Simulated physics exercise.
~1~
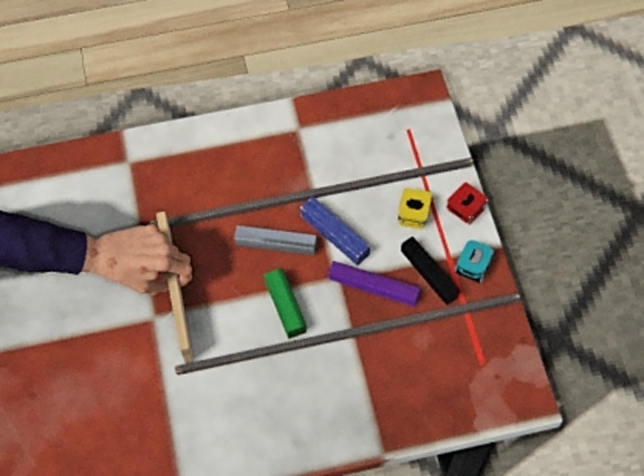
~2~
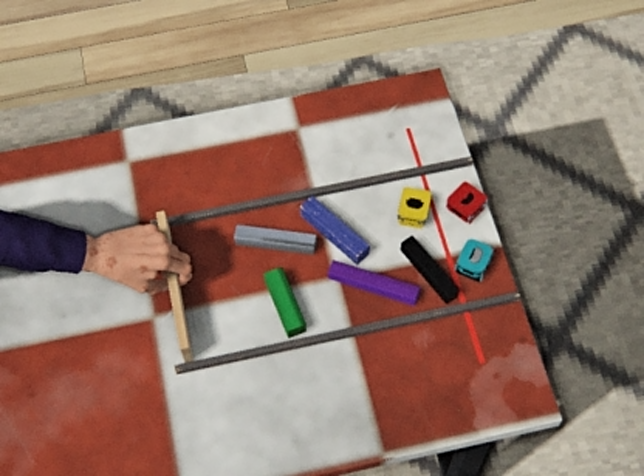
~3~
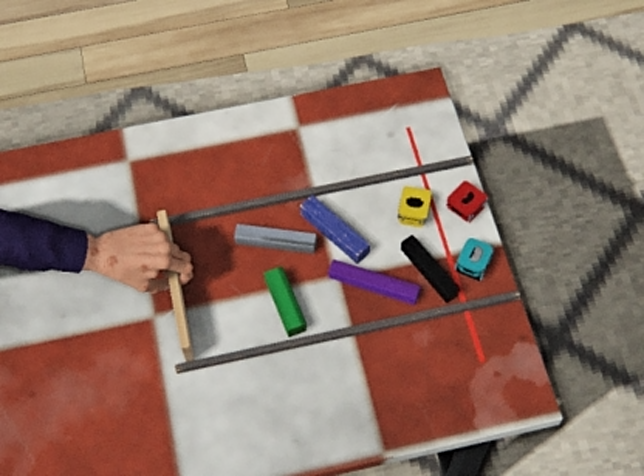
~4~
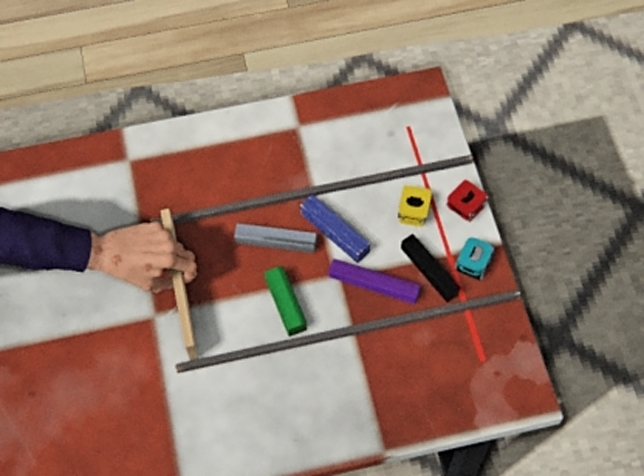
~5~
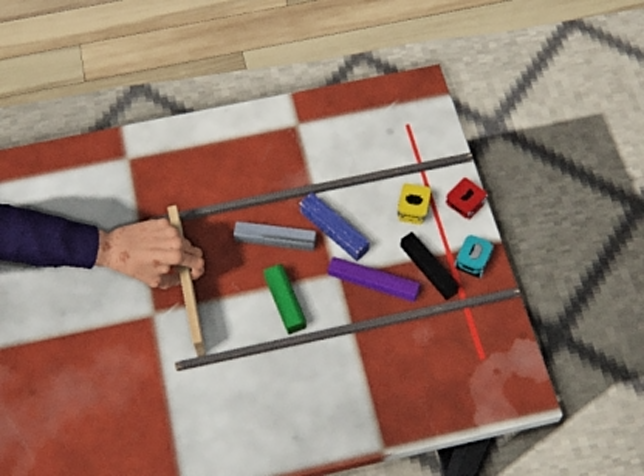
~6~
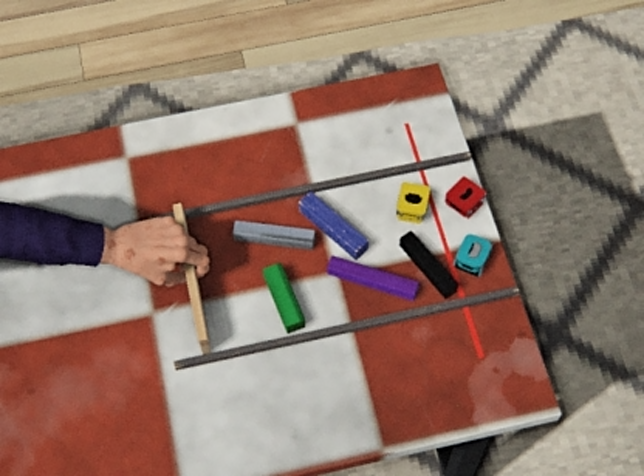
A hand in a dark sleeve slides a thin wooden board slightly to the right between two grey rails on a red-and-white checked tabletop, seen from above at an angle. Ahead lie grey, blue, green, purple and black sticks, with yellow, red and turquoise blocks near a red line at right. The sticks and blocks stay in place, and the view barely shifts.
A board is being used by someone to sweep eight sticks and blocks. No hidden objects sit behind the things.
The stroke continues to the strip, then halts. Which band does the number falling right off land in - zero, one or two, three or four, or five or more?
It lands in the three or four band.
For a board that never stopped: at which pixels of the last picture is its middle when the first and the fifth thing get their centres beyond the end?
Its centre point is roughly (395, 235) and later (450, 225).
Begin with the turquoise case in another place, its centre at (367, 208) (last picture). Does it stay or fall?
Lab note: It does not drop.
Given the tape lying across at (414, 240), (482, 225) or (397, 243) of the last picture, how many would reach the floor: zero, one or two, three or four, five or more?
In the order the places were given: One to two, five or over, zero.
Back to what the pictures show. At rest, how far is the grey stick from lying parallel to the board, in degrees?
Roughly 25° out of line.
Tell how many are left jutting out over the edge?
Looks like 3 of them.
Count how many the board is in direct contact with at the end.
Number in contact with it: 2.
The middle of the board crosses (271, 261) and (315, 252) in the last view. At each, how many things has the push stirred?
Respectively 2 and 4.
Early on, none off yet; red case at rest near (465, 198); turquoise case at rest near (473, 255); yellow case at rest near (413, 203).
A while later, none off yet; red case at rest near (465, 198); turquoise case travelled a little near (484, 247); yellow case travelled a little near (423, 197).
Finally, the number that fall off is three or four; lost, black stick, turquoise case and red case.
